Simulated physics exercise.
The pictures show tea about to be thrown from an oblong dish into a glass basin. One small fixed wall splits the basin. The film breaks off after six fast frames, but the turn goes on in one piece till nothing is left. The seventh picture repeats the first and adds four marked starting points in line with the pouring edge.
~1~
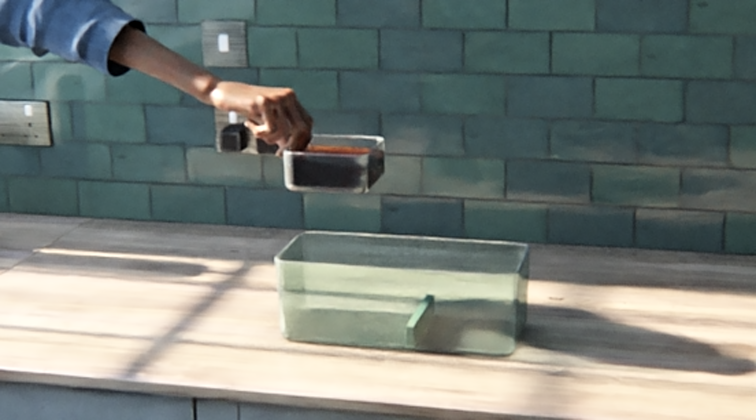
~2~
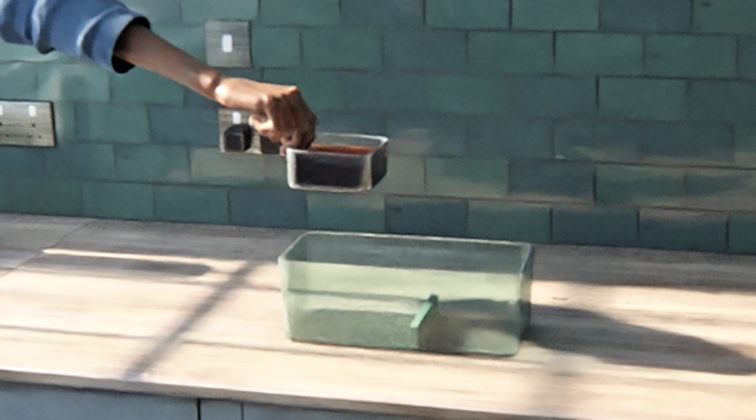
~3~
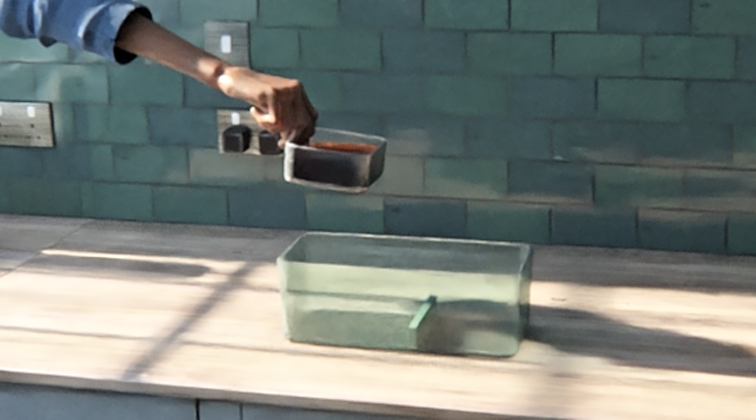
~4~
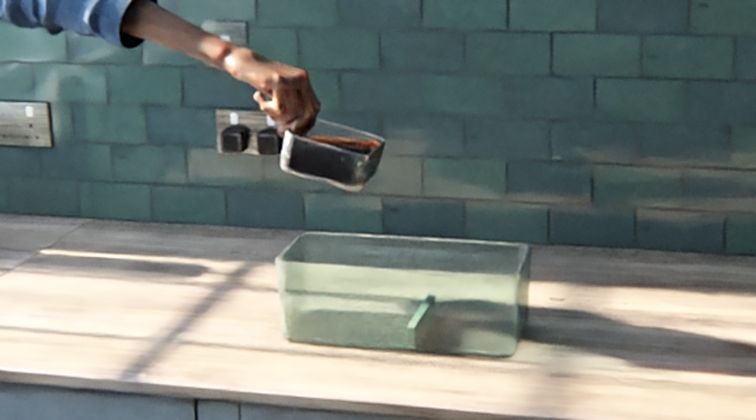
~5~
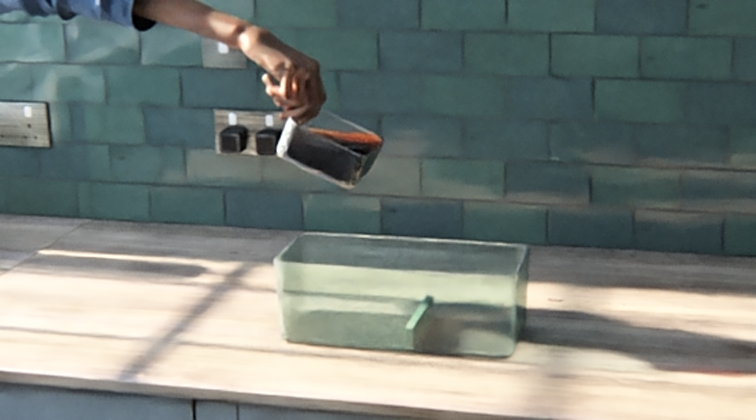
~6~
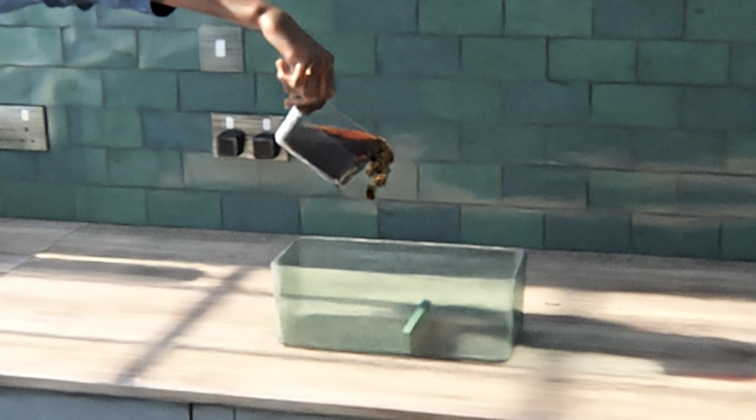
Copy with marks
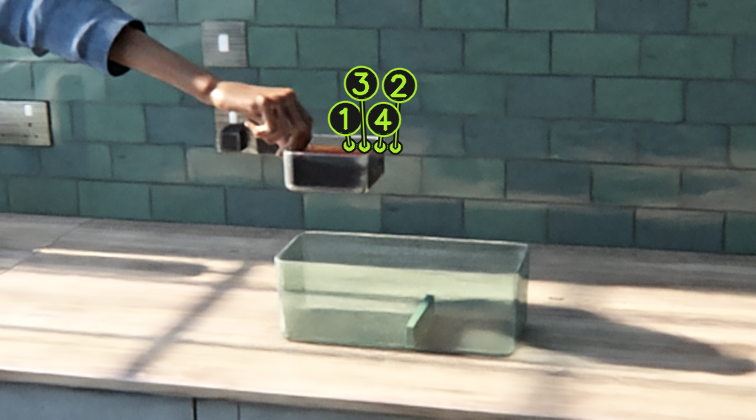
On a wooden counter against green tiles, a glass basin sat in sunlight while a hand above it held an oblong dish of dark tea, then tilted it rightward until some clumped over the lip.
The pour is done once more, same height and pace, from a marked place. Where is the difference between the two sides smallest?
1 is best.
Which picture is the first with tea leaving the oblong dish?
Picture 5.
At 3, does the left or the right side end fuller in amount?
The right side.
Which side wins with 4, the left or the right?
The right side.
On the marked copy, 1 at (349, 145); 2 at (395, 147); 3 at (364, 146); 4 at (379, 146).
If 1 is chosen, about 48 % ends left of the wall and 51 % right of it.
If 2 is chosen, about 7 % ends left of the wall and 91 % right of it.
If 3 is chosen, about 24 % ends left of the wall and 74 % right of it.
If 4 is chosen, about 12 % ends left of the wall and 87 % right of it.
